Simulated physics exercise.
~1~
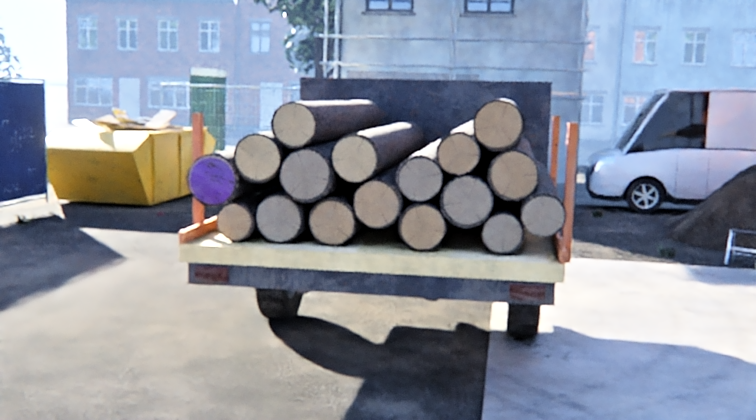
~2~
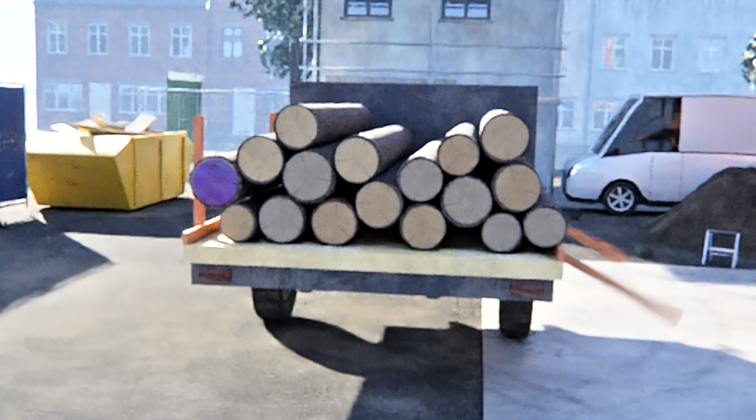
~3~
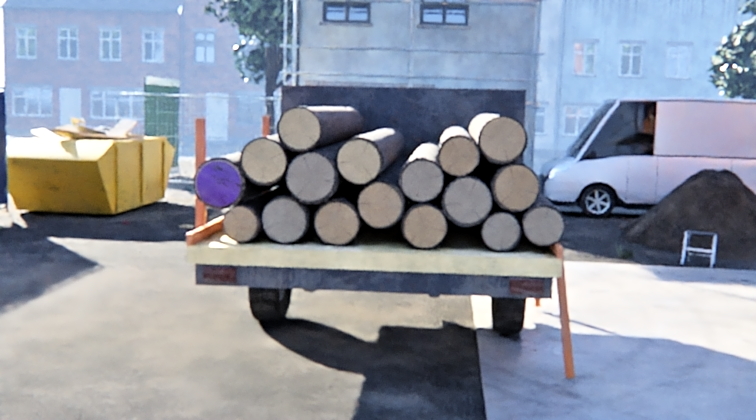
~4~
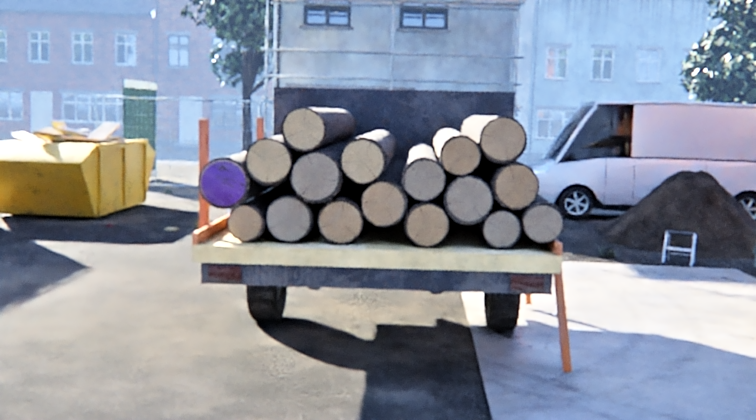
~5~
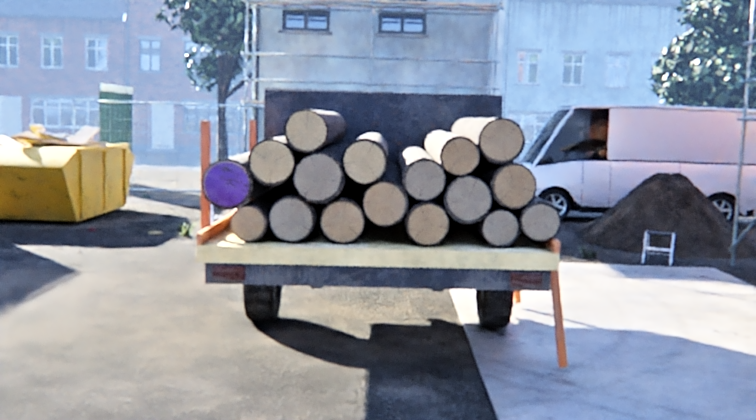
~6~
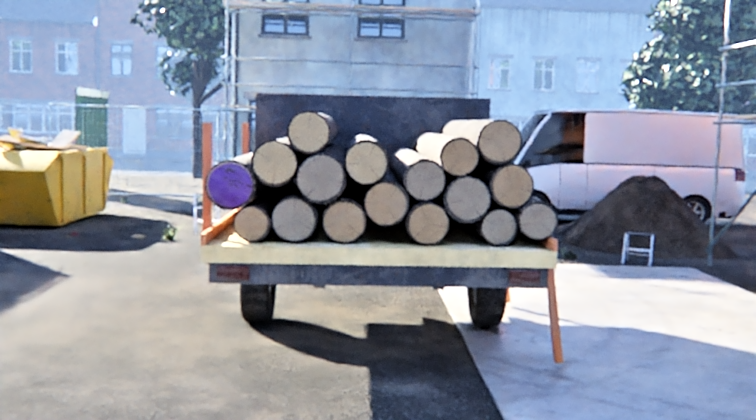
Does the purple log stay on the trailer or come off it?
It stays on the trailer. The purple log is still resting up on other logs at the left side of the stack at the end.
